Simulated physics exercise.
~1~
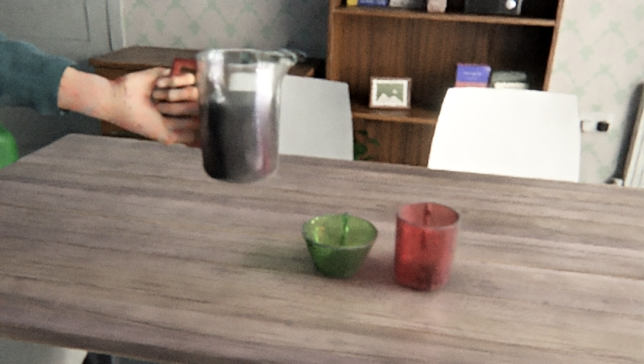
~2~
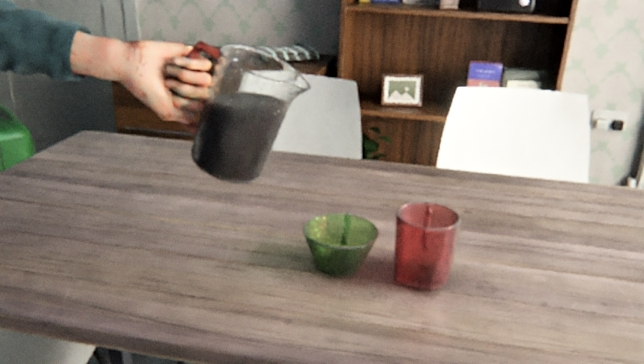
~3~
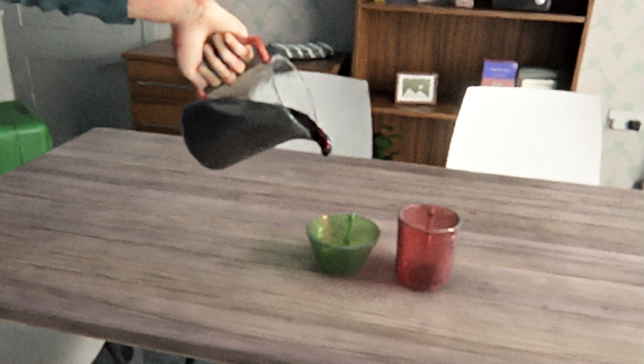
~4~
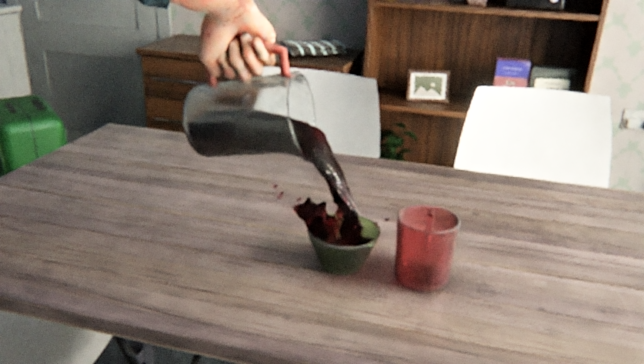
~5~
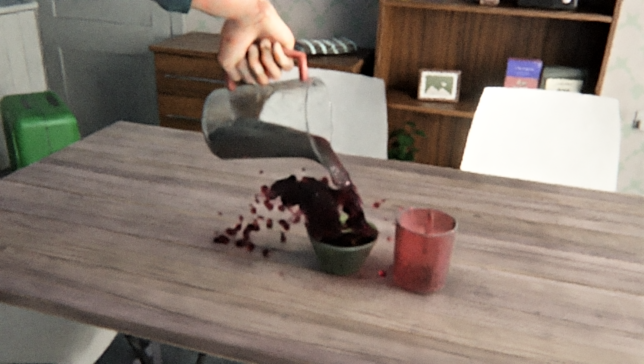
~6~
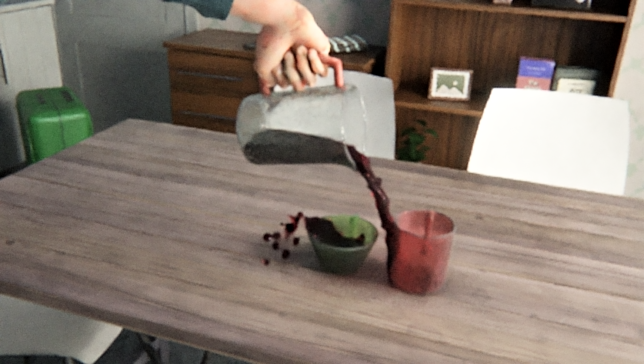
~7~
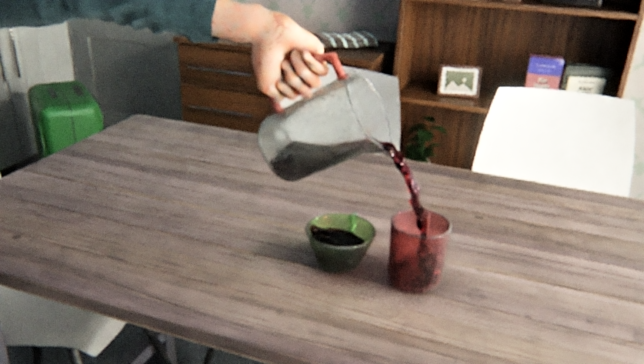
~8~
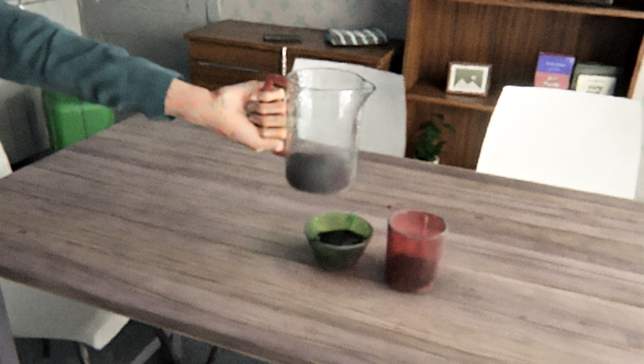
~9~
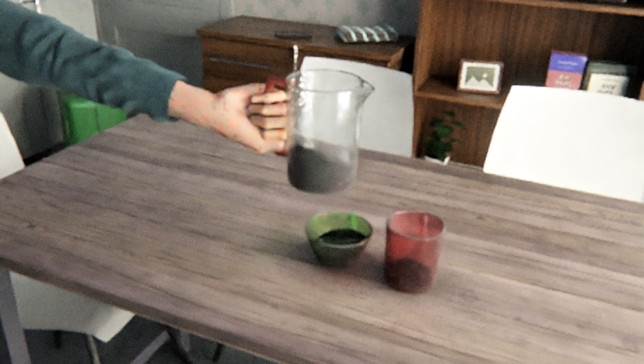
A hand sweeping a tilted glass jug rightwards, pouring dark wine into a green teacup with splashes, then a red mug, before levelling.
